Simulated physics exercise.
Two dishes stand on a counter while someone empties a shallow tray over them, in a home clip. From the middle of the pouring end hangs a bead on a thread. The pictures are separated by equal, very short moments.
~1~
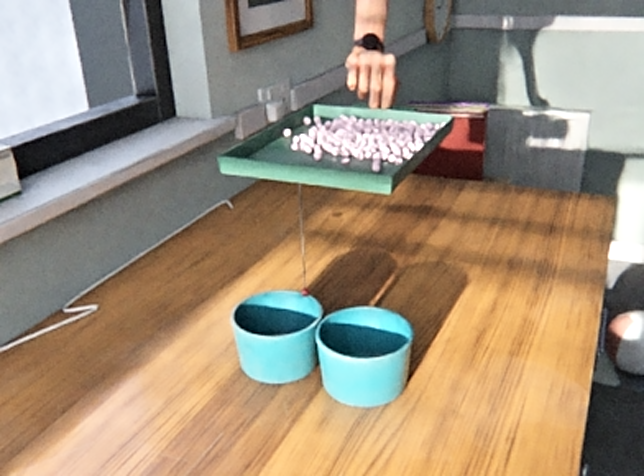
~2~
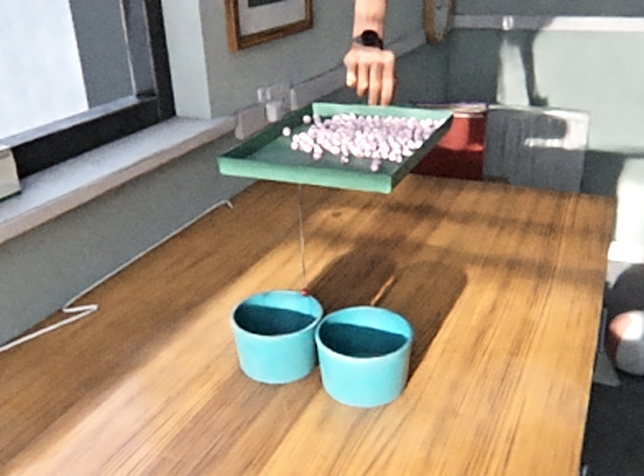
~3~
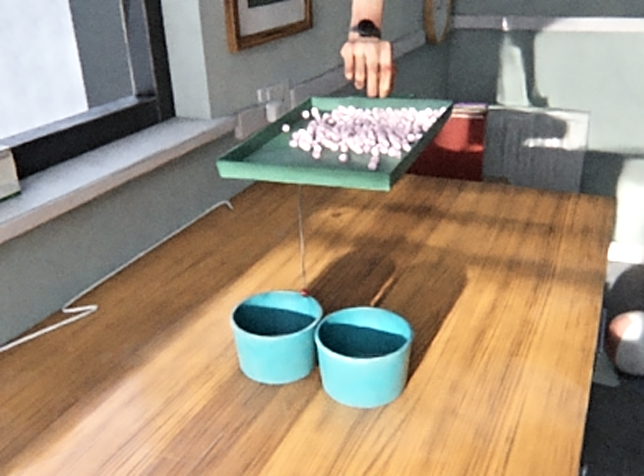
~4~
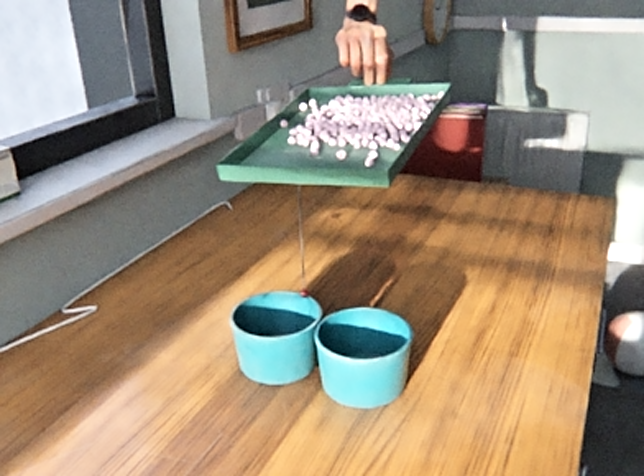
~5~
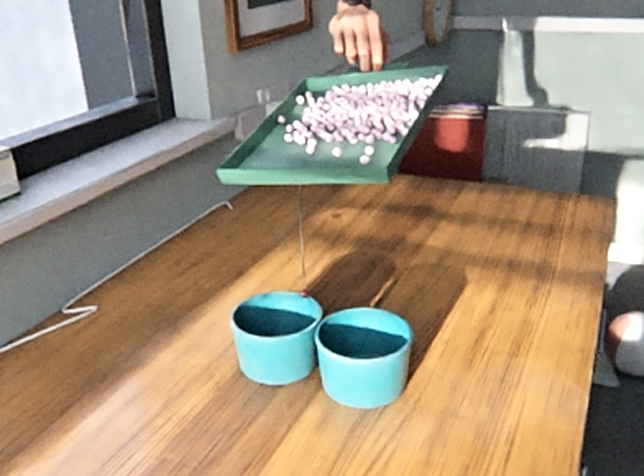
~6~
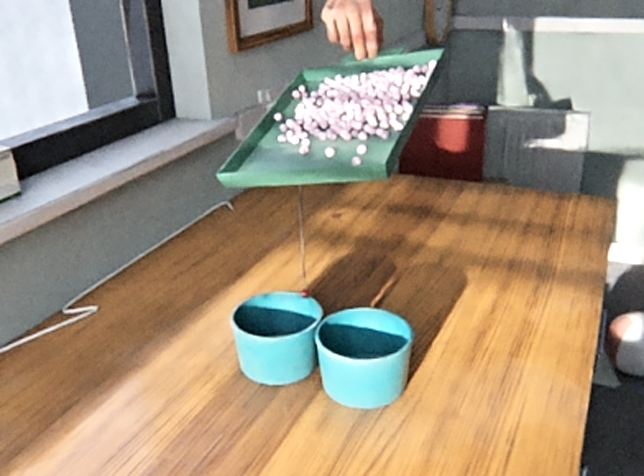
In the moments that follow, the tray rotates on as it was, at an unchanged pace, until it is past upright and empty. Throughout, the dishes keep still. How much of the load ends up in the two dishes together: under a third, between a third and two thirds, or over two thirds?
Together the dishes get under a third of it.
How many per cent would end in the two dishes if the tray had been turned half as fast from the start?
Around 10 percent.
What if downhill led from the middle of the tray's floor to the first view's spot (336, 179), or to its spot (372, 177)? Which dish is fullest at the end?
Try one - the dish to the right; try two - the dish to the right.
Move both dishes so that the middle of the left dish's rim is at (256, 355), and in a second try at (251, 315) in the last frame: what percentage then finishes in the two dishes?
It comes to roughly 0 per cent in one try and roughly 20 per cent in the next.
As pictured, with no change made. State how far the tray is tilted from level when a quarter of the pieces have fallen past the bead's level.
The angle is roughly 70° at that point.
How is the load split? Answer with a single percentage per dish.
Left dish 0, right dish 0 %.
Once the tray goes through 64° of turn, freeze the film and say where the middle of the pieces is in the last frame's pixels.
About (238, 187).
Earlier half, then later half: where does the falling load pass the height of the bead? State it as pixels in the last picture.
Earlier portion about (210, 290); later portion about (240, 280).
Soon after the last picture, tray tipped steeply; about two thirds on the tray; a small part outside both; about a quarter in the air.
A little later, tray tipped past a quarter turn; about a quarter on the tray; a stray few in the right dish; a stray few in the left dish; about two thirds outside both; a small part in the air.
Later still, tray tipped past a quarter turn; a stray few in the right dish; a small part in the left dish; nearly all outside both.
By the end, tray tipped past a quarter turn; a stray few in the right dish; a small part in the left dish; nearly all outside both.
